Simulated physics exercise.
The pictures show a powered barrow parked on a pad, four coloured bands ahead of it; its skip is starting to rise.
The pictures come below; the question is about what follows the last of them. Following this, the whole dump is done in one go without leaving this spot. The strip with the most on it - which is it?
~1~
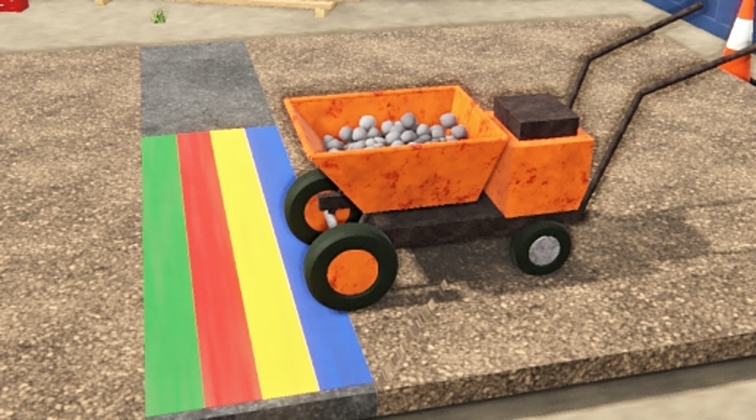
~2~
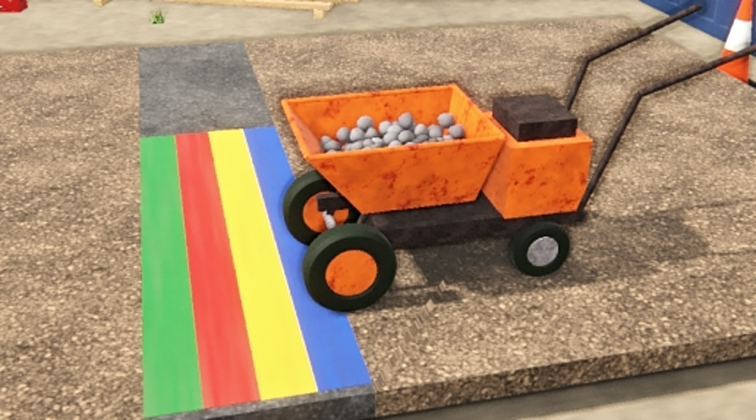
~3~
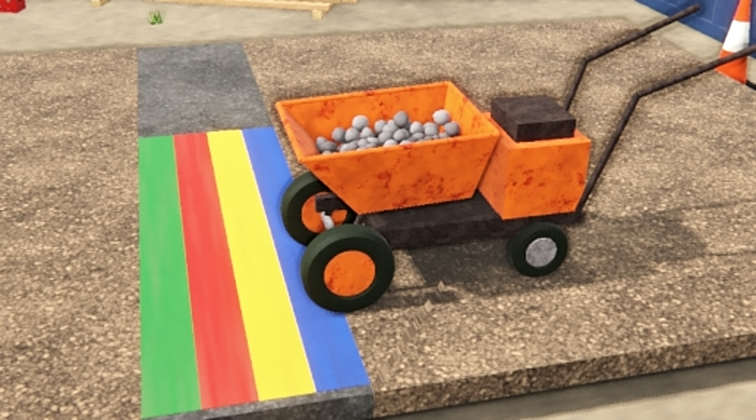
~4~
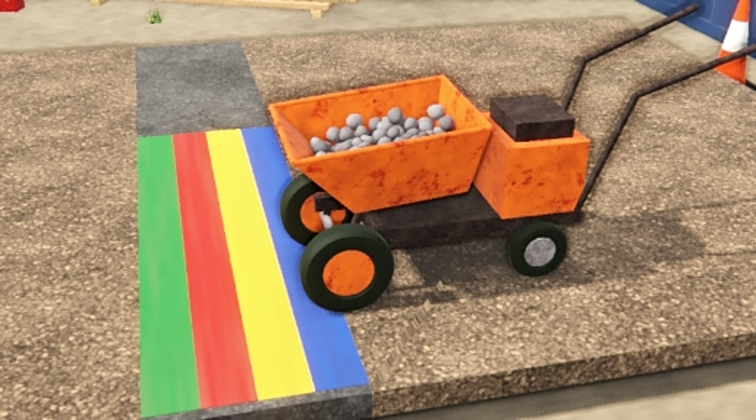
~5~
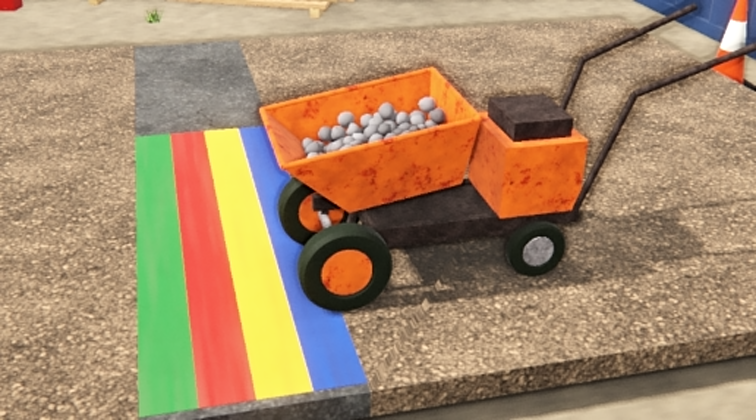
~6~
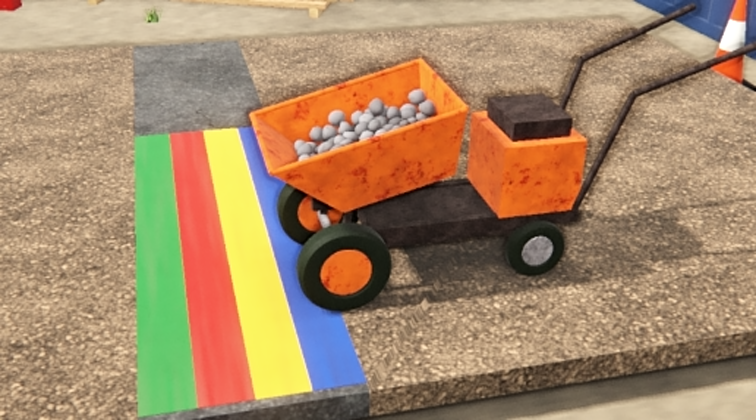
That is the green strip.
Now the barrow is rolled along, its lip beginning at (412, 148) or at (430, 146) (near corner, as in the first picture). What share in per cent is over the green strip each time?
First spot: About 10 percent; second spot: About 10 percent.
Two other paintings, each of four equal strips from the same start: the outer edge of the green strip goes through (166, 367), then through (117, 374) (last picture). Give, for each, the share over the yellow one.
0 and 0 percent, roughly.
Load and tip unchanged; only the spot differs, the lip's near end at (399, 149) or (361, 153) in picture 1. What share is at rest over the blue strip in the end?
10 and 0 percent, in that order.
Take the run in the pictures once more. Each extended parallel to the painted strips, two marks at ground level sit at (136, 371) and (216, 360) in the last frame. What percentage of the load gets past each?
About 40 % and 90 %.
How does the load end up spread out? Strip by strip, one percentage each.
The blue strip gets close to 0, the yellow strip close to 0, the red strip close to 20 and the green strip close to 40.
Just after the last frame, skip tipped steeply; every one in the skip.
A moment on, skip tipped right over; the larger part in the skip; just a few over the red strip; about a tenth over the green strip.
Further on, skip tipped right over; about a tenth in the skip; just a few over the yellow strip; about a tenth over the red strip; roughly a third over the green strip; roughly a third off the paint.
When it is over, skip tipped right over; not one over the blue strip; just a few over the yellow strip; roughly a quarter over the red strip; roughly a third over the green strip; roughly a third off the paint.
